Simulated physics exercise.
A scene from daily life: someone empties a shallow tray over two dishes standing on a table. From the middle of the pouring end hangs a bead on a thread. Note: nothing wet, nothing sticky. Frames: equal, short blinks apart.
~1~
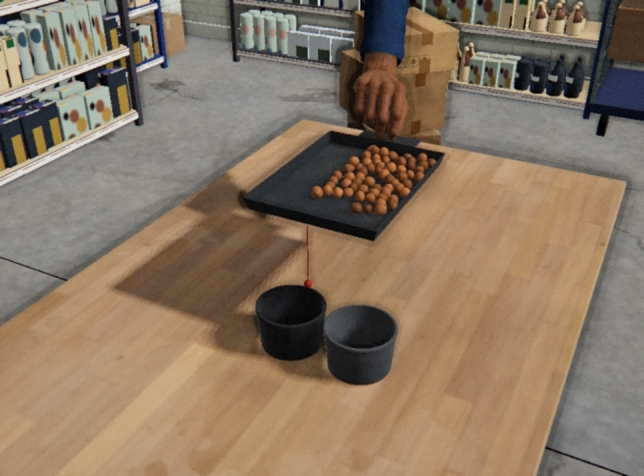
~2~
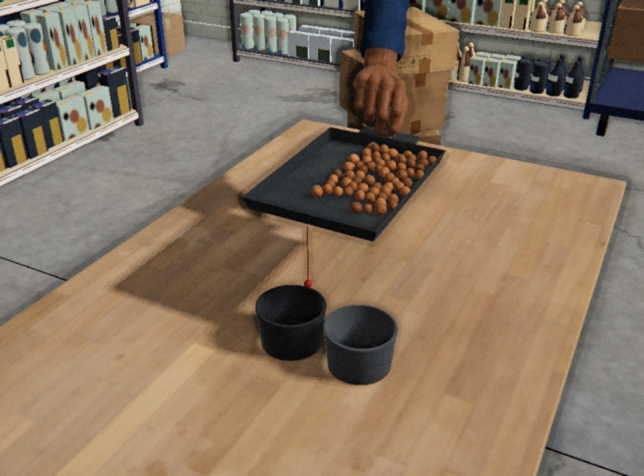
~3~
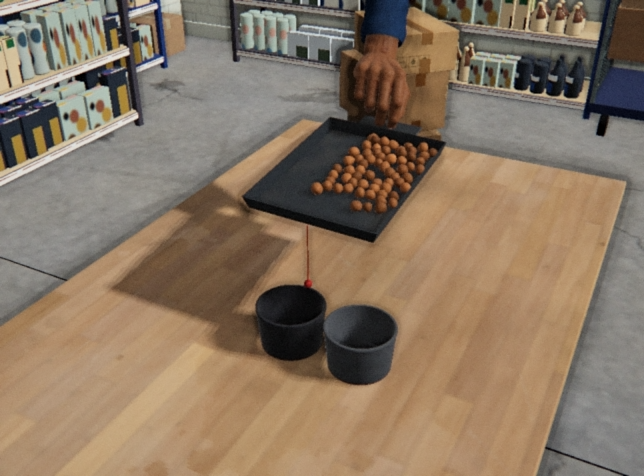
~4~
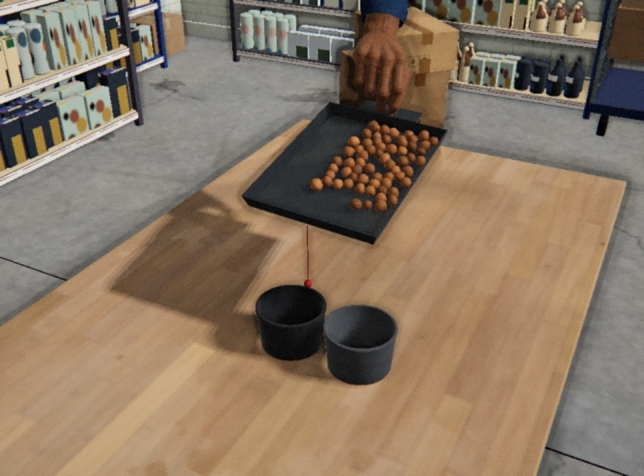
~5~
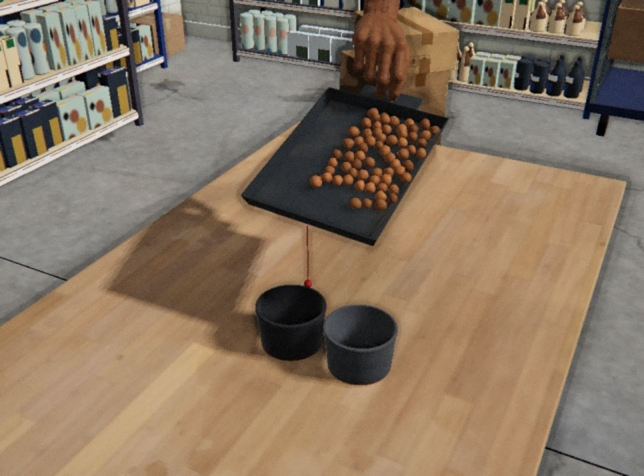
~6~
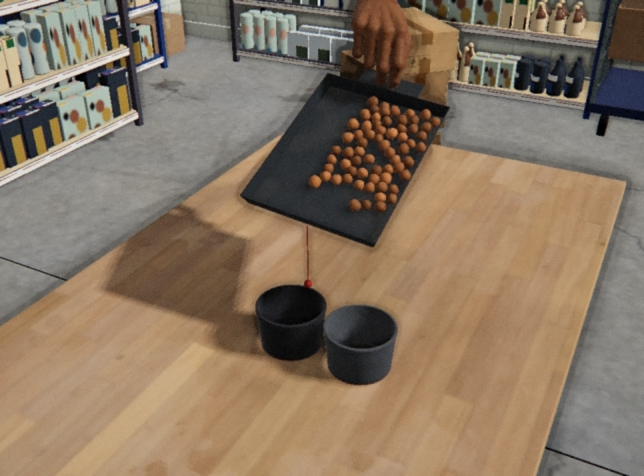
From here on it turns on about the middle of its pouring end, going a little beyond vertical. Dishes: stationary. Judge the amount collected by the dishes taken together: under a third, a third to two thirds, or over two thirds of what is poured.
Over two thirds is collected.
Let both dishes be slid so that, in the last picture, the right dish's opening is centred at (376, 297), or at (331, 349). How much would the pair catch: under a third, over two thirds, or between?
The first try: Under a third. The second: Less than a third.
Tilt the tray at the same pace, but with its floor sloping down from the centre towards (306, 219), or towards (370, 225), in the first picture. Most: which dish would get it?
First spot: The leftmost dish, second spot: The rightmost dish.
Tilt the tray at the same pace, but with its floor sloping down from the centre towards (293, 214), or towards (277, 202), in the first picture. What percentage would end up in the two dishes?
About 30 and 10 percent.
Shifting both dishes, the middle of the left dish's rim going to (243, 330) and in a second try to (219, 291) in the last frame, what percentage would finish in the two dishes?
10 per cent the first time, 20 per cent the second time.
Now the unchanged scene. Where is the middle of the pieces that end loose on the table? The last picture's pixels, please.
It's centred close to pixel (296, 406).
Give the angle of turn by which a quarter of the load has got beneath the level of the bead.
It is at around 85 degrees.
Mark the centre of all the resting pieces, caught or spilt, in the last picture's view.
(348, 355).
Soon, tray tipped steeply; most on the tray; a small part in the air.
A while on, tray tipped past a quarter turn; a small part on the tray; about half in the right dish; a small part in the left dish; a small part outside both; about a quarter in the air.
Towards the end, tray tipped past a quarter turn; about two thirds in the right dish; about a quarter in the left dish; about a quarter outside both.
Finally, tray tipped past a quarter turn; about two thirds in the right dish; about a quarter in the left dish; about a quarter outside both.
